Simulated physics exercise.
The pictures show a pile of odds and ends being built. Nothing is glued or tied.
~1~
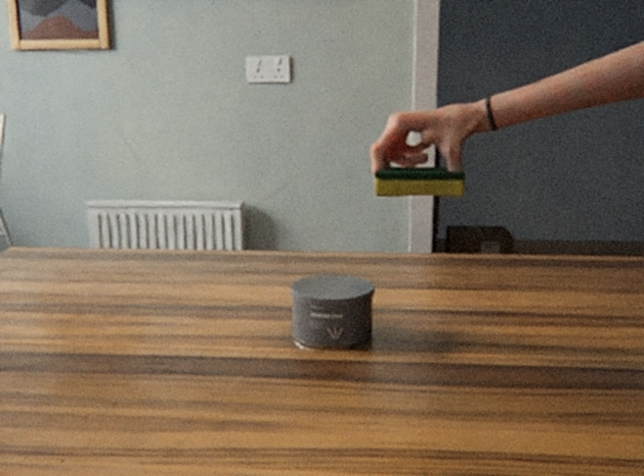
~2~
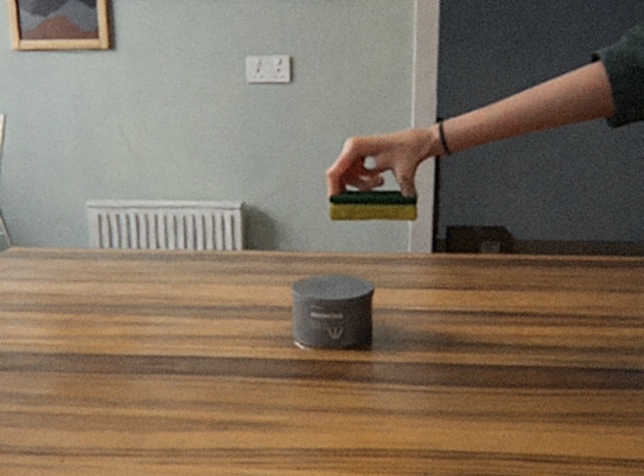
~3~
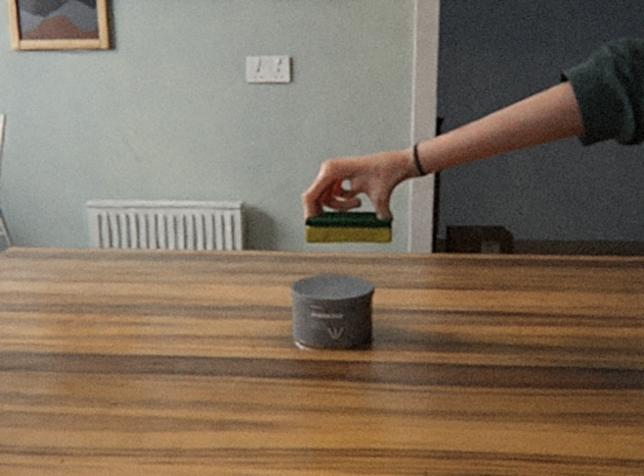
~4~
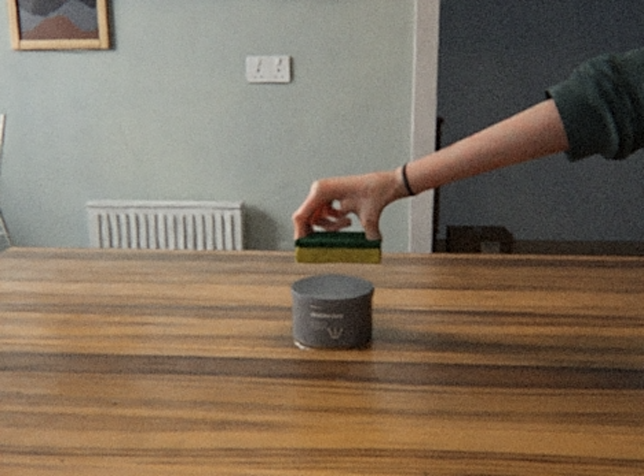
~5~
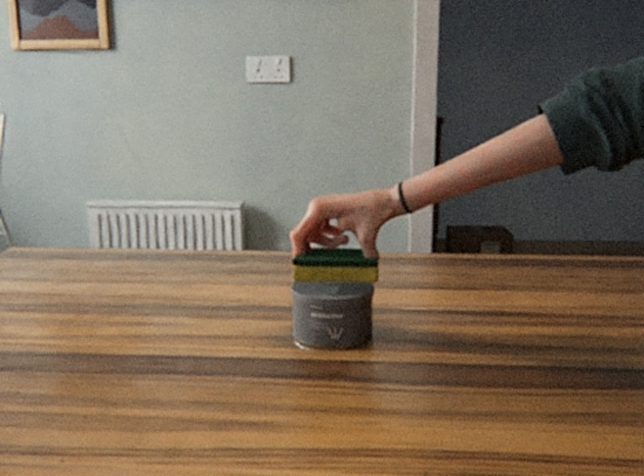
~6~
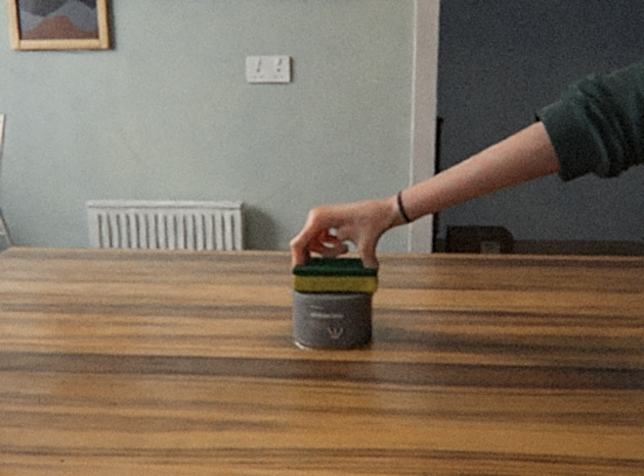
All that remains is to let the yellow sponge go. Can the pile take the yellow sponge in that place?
It keeps its balance.
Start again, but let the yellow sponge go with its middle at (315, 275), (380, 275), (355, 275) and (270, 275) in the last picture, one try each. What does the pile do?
In the first case it keeps its balance; in the second case it gives way; in the third case it keeps its balance; in the fourth case it loses its balance.
Then, 0.60 s on from there, no change.
Then, 1.60 s on from there, yellow sponge resting near (336, 275).
In the end, both unmoved. At the end, from the last picture's camera, yellow sponge near (336, 275). The pile stays up.
